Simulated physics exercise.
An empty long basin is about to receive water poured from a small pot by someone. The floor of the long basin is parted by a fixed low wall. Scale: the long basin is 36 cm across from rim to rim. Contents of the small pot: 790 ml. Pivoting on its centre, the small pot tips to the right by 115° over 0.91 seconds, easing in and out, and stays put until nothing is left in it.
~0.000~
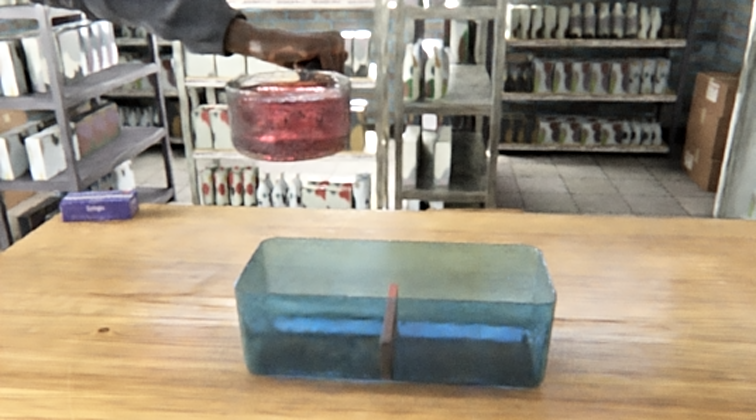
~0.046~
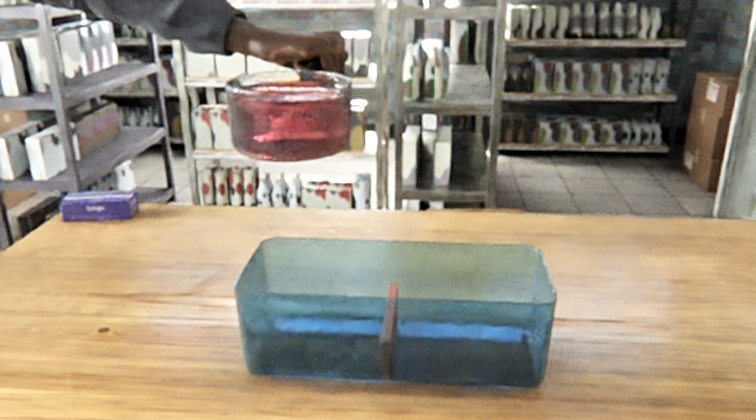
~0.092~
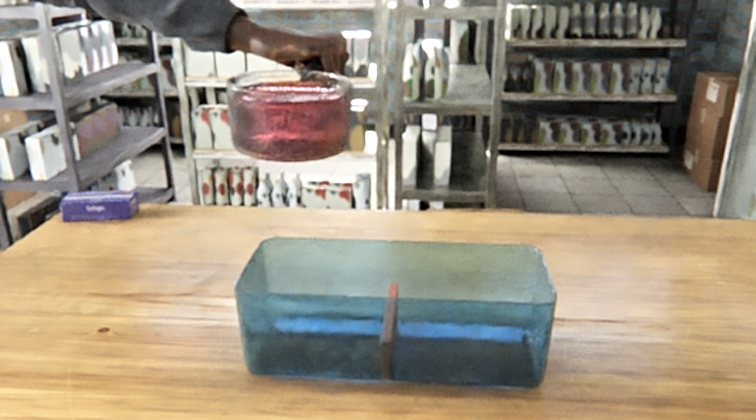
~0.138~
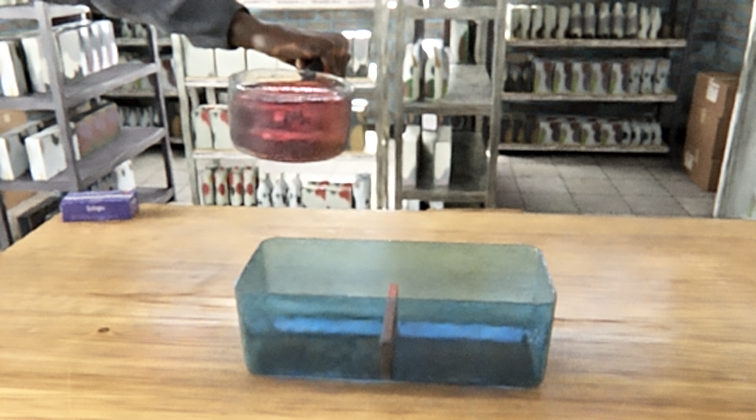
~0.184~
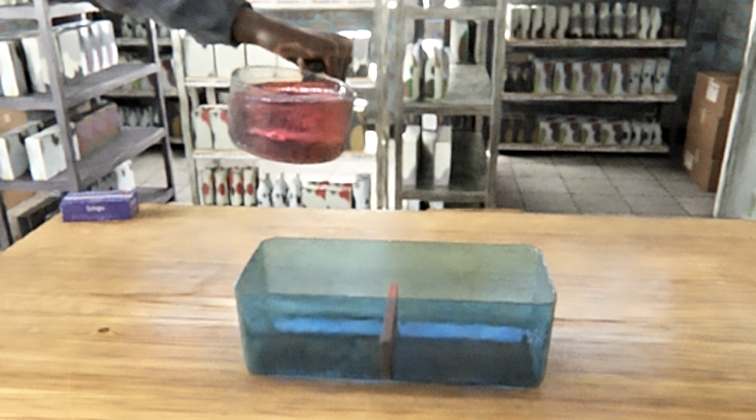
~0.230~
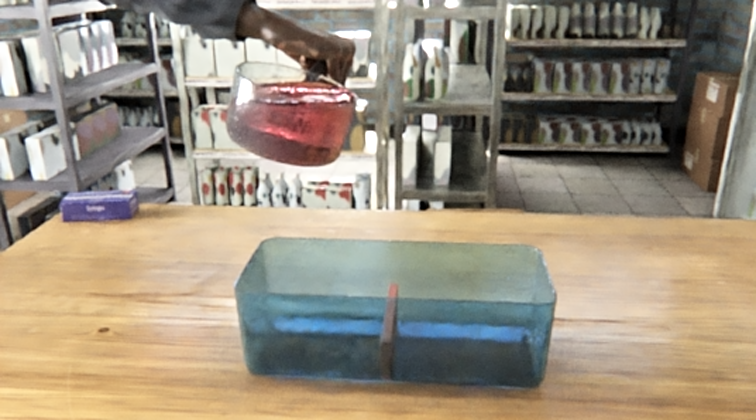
A hand holds a small pot of red liquid above a long basin, tilting it right.
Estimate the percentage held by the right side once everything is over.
I would say 73 per cent.
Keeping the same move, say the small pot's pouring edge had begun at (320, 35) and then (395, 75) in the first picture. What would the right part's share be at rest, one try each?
About 60 %, then about 95 %.
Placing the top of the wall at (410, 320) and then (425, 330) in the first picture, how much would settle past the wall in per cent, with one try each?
Some 60 in a hundred, then some 40 in a hundred.
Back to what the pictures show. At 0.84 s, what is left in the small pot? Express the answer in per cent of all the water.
4 %.
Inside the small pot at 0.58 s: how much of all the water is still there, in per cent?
I reckon about 40 in a hundred is still held.
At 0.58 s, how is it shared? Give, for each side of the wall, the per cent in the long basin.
I'd say about 1 left and about 12 right.
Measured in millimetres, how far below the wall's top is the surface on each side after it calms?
It's around 42 mm on the left side and around 28 mm on the right side.
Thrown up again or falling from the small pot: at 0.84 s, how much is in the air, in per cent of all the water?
It comes to some 10 percent of the total.
Then, 0.58 s in, the tilt is 82° and 41 per cent is still to pour, 1 is left of the wall and 13 right of it.
Then, 0.84 s in, the tilt is 114° and 4 per cent is still to pour, 13 is left of the wall and 72 right of it.
Then, 1.12 s in, the tilt is 115° and 0 per cent is still to pour, 25 is left of the wall and 73 right of it.
Then, 1.41 s in, the tilt is 115° and 0 per cent is still to pour, 26 is left of the wall and 73 right of it.
Finally, 26 per cent lies left of the wall, 73 right of it and 1 outside.
